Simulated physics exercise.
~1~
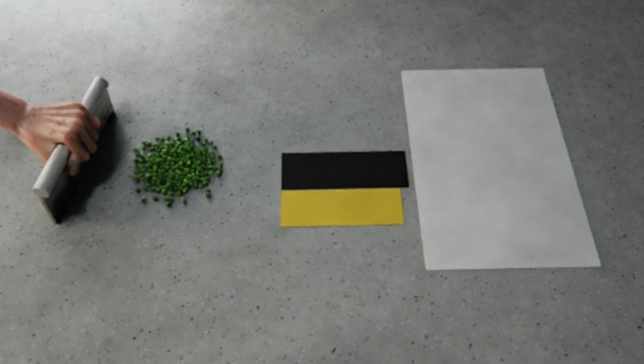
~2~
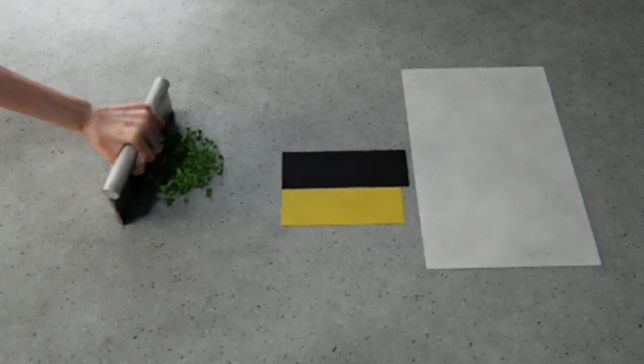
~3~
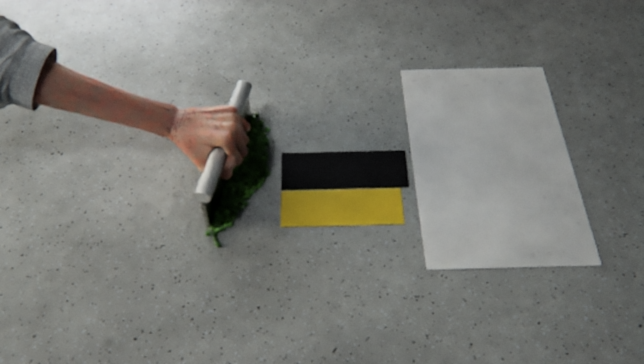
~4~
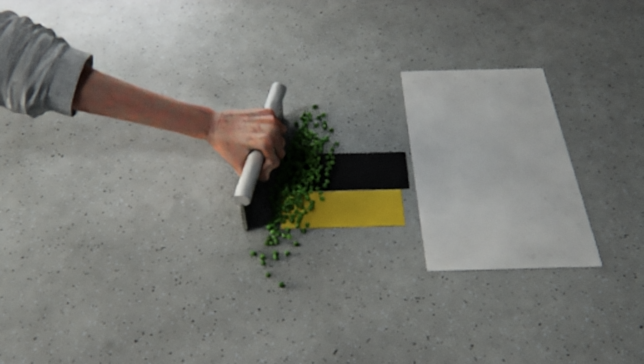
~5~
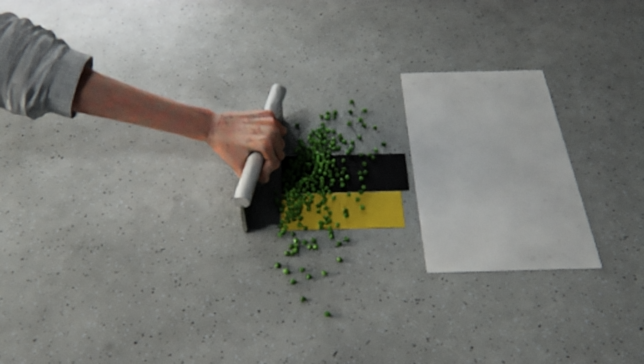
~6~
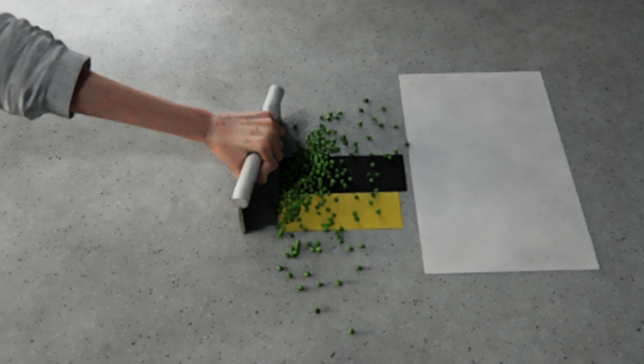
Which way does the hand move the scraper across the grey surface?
The hand moves the scraper to the right, into the green peas and up to the black and yellow mats.
